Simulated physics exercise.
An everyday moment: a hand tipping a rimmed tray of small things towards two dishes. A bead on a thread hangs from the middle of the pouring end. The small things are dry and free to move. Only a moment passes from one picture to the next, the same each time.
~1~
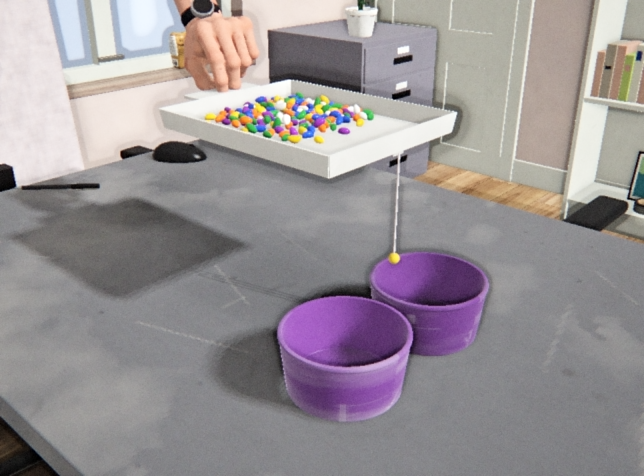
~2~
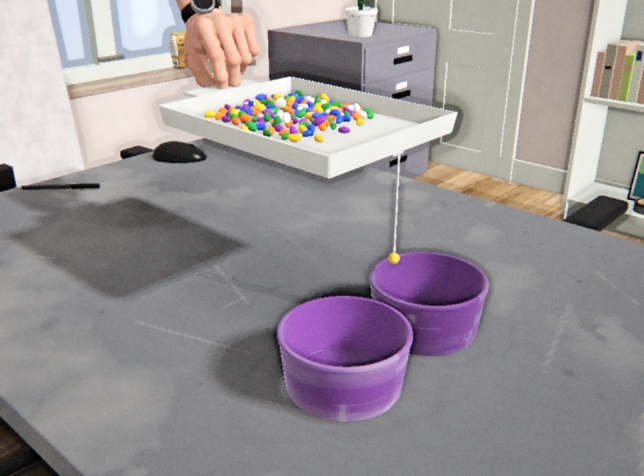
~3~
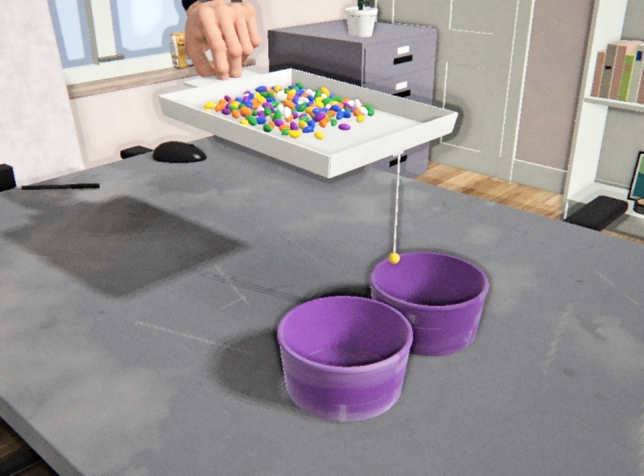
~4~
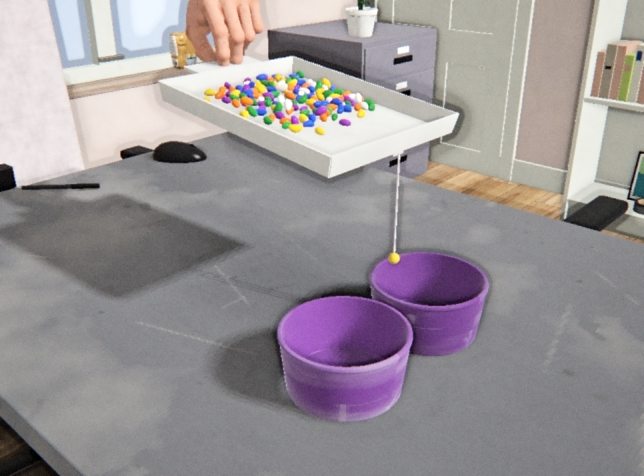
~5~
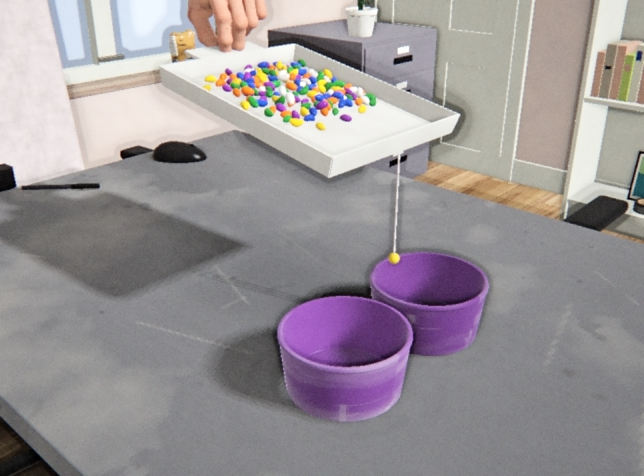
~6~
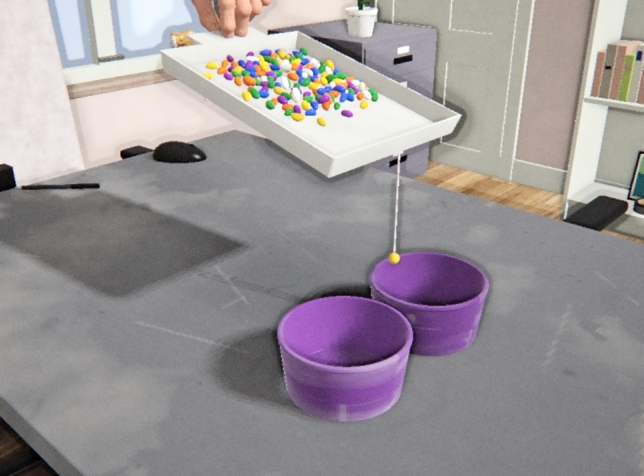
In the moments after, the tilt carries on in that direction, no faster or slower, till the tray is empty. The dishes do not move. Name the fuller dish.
The right-hand one ends fuller.
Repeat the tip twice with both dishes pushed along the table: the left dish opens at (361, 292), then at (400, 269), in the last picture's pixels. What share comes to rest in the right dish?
Roughly 20 per cent, and 0 per cent.
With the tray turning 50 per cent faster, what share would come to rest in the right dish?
Close to 60 per cent.
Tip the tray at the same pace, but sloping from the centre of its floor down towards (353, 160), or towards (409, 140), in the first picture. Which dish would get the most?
In turn: The left-hand dish; the dish on the right.
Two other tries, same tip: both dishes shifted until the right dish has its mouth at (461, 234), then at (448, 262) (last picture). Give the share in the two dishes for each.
Near 20 % and 80 %.
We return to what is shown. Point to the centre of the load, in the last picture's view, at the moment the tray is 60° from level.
Around (406, 124).
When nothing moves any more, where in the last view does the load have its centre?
At about (441, 326).
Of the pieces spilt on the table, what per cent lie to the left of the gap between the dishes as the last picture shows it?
Some 0 per cent.
Soon, tray tipped steeply; nearly all on the tray; a small part in the air.
A while on, tray tipped right over; most on the tray; a stray few in the left dish; a small part in the right dish; a small part outside both; a small part in the air.
Towards the end, tray tipped past a quarter turn; a small part in the left dish; about two thirds in the right dish; about a third outside both.
Finally, tray tipped past a quarter turn; a small part in the left dish; about two thirds in the right dish; about a third outside both.
